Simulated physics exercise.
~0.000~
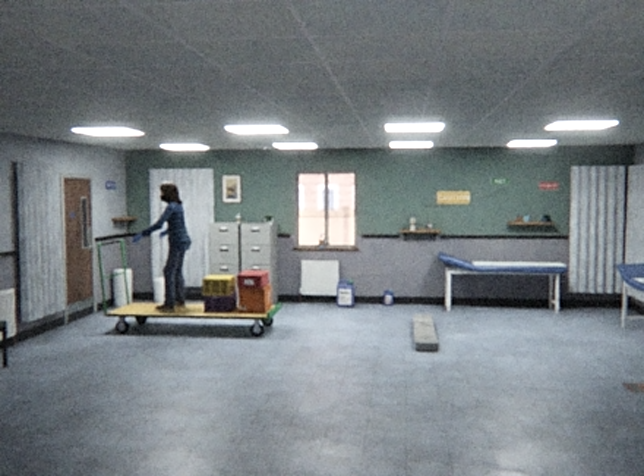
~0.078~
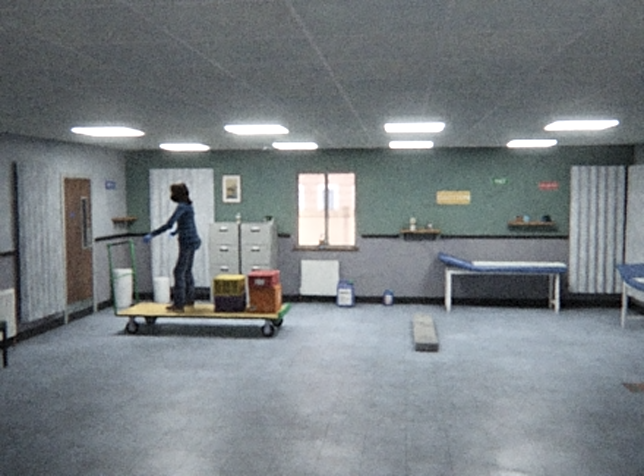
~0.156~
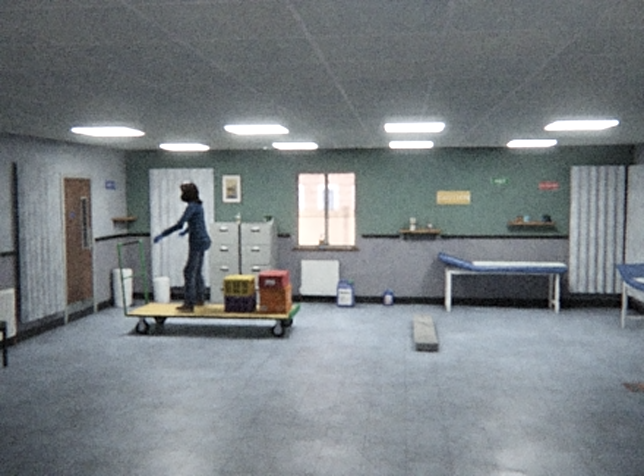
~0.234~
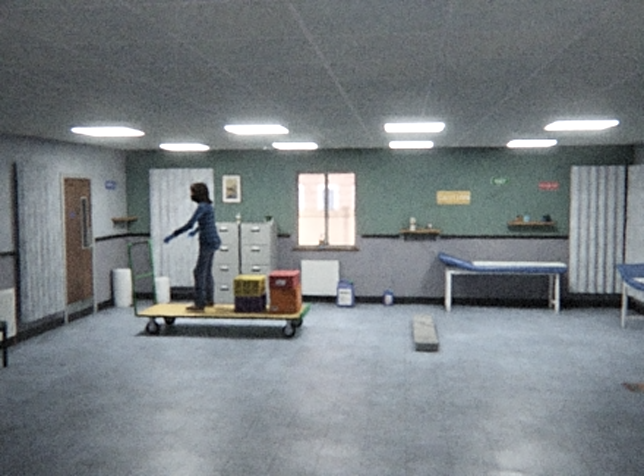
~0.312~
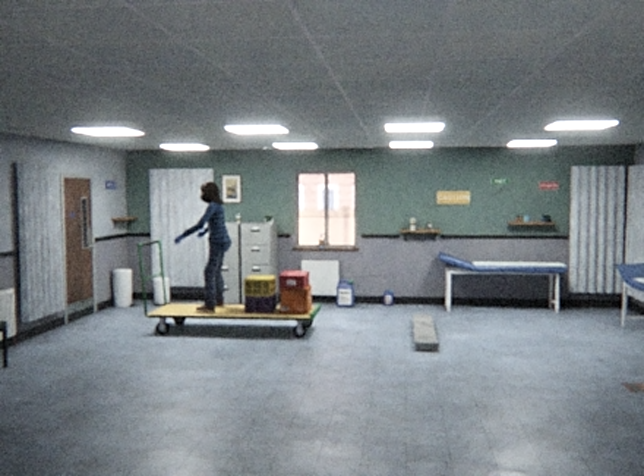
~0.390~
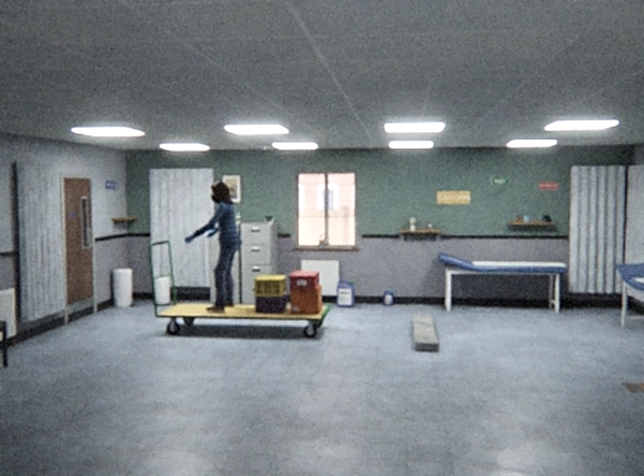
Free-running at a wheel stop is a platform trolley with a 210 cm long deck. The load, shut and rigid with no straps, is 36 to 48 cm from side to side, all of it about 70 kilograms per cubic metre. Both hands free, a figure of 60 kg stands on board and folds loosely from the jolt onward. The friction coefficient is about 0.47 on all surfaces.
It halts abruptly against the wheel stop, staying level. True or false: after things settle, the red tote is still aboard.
False.
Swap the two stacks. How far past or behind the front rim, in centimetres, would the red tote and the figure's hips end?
Red 330 past, hips 40 behind.
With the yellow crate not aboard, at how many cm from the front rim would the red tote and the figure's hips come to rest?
I'd expect red to come to rest 80 cm out past the front rim, with the hips 40 cm back from it.
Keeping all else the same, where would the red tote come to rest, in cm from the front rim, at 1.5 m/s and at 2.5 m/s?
Roughly 30 cm past the front rim in the first try and 110 cm past in the second.
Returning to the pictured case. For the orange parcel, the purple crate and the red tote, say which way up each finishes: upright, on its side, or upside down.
Orange upright, purple upright, red upside down.
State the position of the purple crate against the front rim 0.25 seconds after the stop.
Behind the rim, near 55 cm.
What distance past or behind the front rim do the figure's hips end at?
They settle some 50 centimetres behind the rim.
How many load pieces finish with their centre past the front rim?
1 of them.
Impact comes at 1.08 s.
After 1.33 s the red tote is 4 cm past the rim, tilted 15°, near (424, 282) in the last picture's view.
After 1.63 s the red tote is 36 cm past the rim, tilted 65°, near (450, 321) in the last picture's view.
After 2.08 s the red tote is 70 cm past the rim, tilted 180°, near (477, 329) in the last picture's view.
When all is still (3.2 s), past the rim, red tote; behind it, orange parcel, purple crate, yellow crate and the figure's hips.
